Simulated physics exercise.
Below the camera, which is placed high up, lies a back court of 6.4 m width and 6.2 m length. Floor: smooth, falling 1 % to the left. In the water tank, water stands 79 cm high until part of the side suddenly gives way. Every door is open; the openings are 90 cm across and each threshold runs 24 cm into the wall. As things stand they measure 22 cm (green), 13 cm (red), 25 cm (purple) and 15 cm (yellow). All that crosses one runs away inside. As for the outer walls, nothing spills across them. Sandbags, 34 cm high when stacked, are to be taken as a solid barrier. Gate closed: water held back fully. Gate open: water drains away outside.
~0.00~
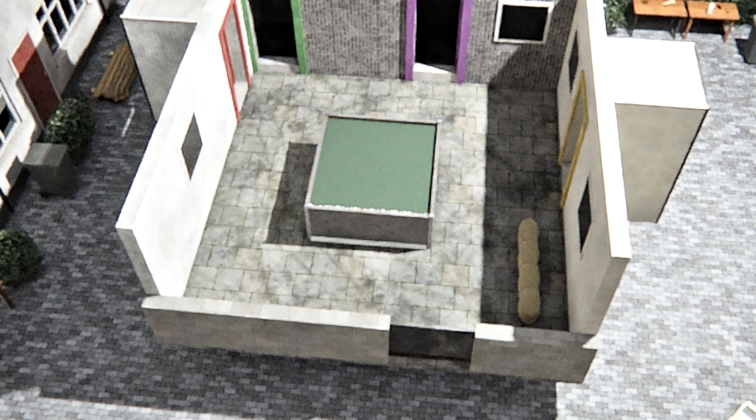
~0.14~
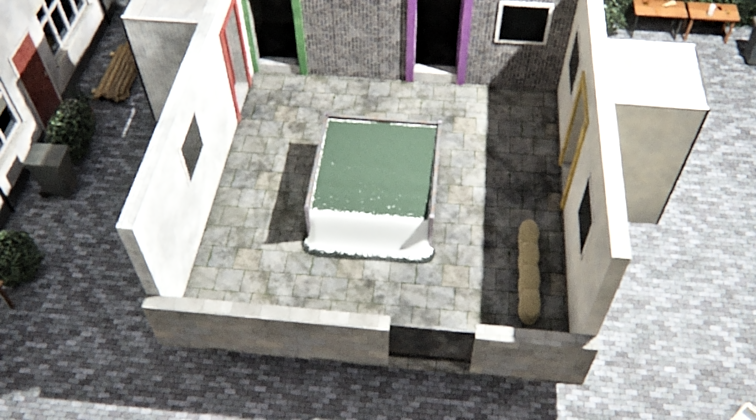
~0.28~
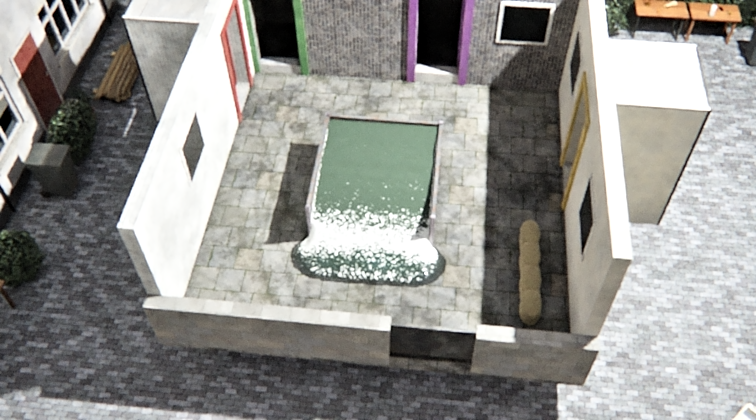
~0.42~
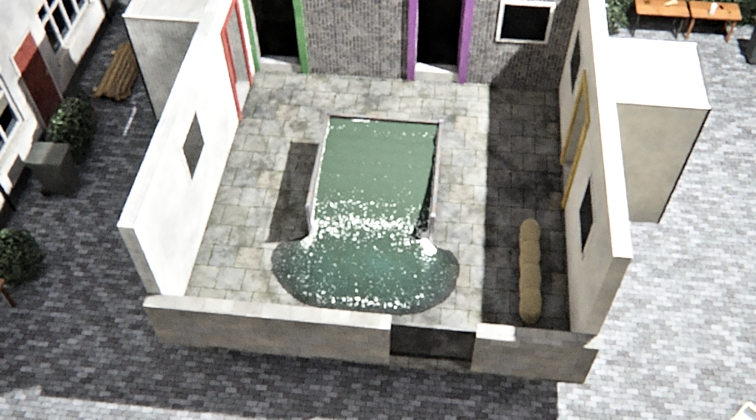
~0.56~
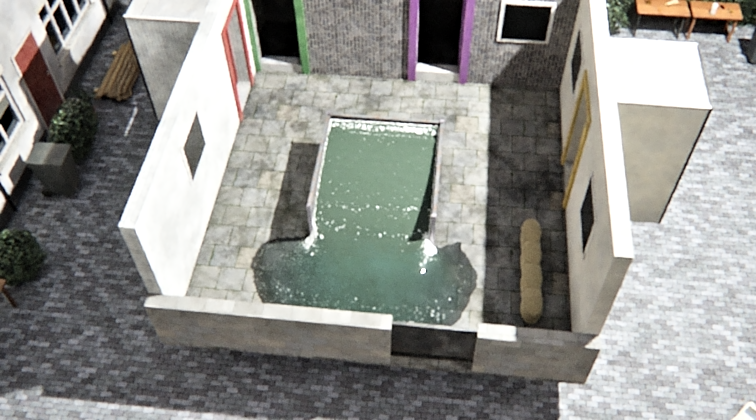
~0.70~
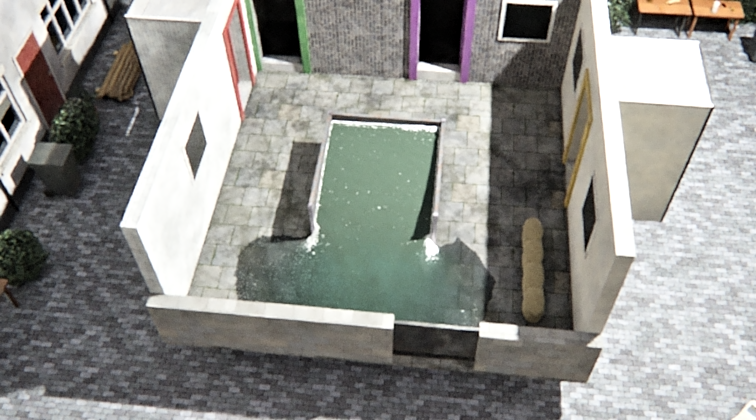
At the start, a raised tank of green water stands still in a walled, paved courtyard. Its near side gives way and water pours out in a white, foaming sheet across the floor. The flow then fans out left and right, reaching the low front wall as the foam thins.
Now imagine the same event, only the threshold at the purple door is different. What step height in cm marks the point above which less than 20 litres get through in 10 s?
The point is around 13.5 cm.
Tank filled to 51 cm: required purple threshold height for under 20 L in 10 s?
7.5 cm.
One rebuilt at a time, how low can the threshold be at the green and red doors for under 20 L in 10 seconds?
Roughly 18 cm for the green door and roughly 14.5 cm for the red door.
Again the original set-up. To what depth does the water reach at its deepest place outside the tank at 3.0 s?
About 42 cm at most.
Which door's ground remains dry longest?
The purple one comes last.
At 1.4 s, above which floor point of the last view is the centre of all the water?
Around (369, 247).
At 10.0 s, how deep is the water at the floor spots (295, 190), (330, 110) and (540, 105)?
Taking the spots in order: About 7, 11 and 13 centimetres.
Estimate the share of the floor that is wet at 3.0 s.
Some 55 in a hundred.
After 1.4 s water covers 25 % of the floor, deepest (55 cm) near (353, 337); it has not reached the purple door.
After 3.0 s water covers 55 % of the floor, deepest (42 cm) near (190, 323); it has not reached the purple door.
After 10.0 s water covers 95 % of the floor, deepest (20 cm) near (244, 113); 10 cm at the purple door, 0 litres in over its 25 cm threshold.
At the purple door as built, the water arrived by 4.7 s and peaked near 19 cm at 5.2 s.
With a threshold of 11.5 cm, 40 litres would have come in within the 10 s; with 15.5 cm, 9 litres. So under 20 litres takes about 13.5 cm.
